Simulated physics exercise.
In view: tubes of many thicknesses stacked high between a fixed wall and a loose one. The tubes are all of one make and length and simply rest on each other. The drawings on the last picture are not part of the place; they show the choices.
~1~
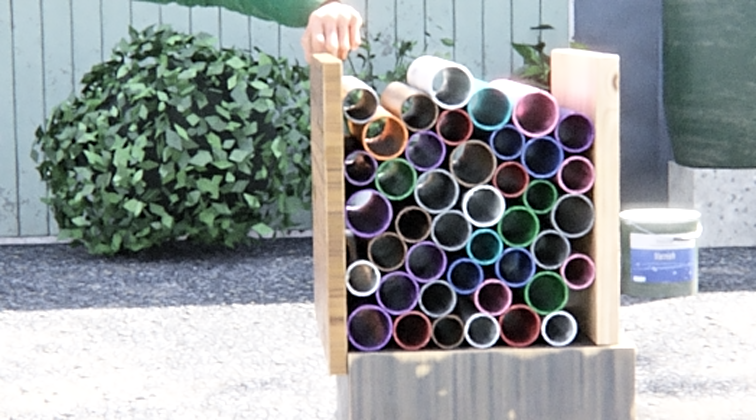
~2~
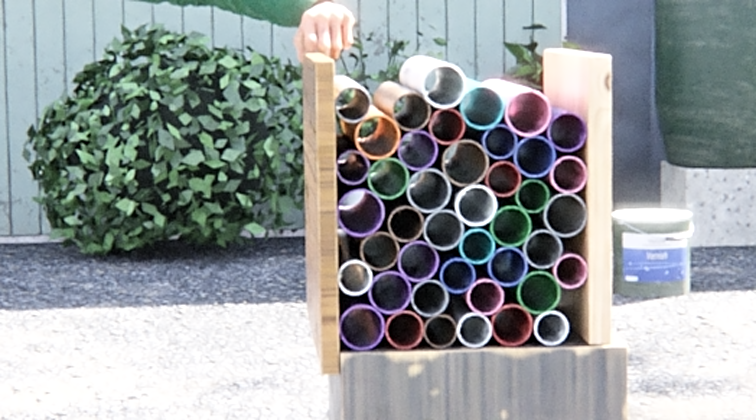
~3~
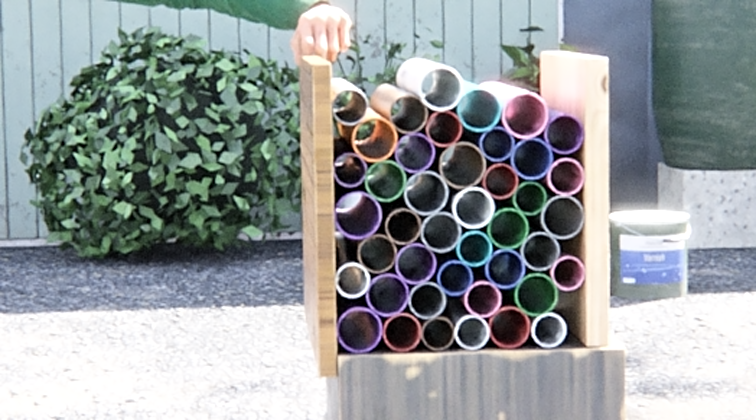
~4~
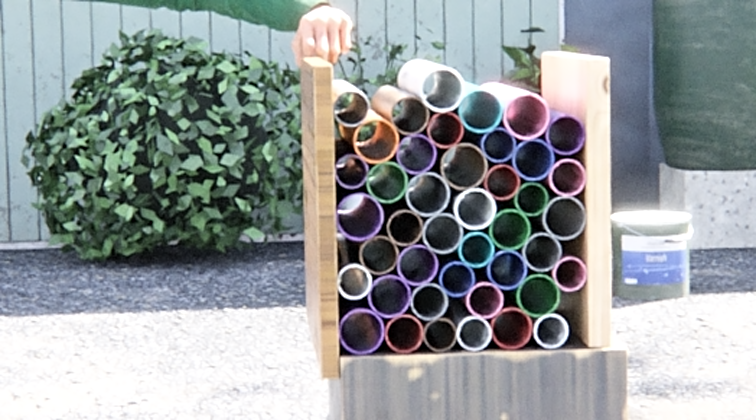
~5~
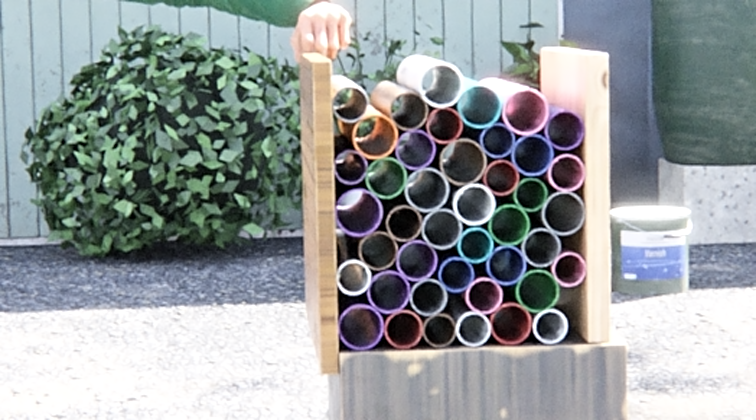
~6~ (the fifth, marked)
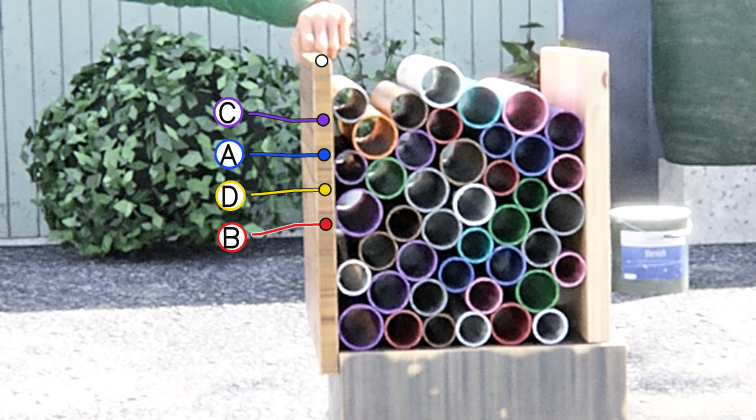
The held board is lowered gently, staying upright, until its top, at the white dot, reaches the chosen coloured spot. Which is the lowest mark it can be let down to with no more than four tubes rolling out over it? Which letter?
Lower it to D and no more.
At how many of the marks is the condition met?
Three of them.
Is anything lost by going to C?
No.
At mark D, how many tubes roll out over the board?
With D, one.
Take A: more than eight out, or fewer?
Fewer than eight.
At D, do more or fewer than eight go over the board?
At D, fewer than eight.
On the marked copy, A at (324, 155); B at (326, 224); C at (323, 120); D at (325, 190); the white dot at (321, 61).
Following D. Soon after the start, top of the board (333, 120).
Later, top of the board (334, 188).
In the end, top of the board (334, 189), one out over the board.
As for the rest, A none out over the board; B five out over the board; C none out over the board.
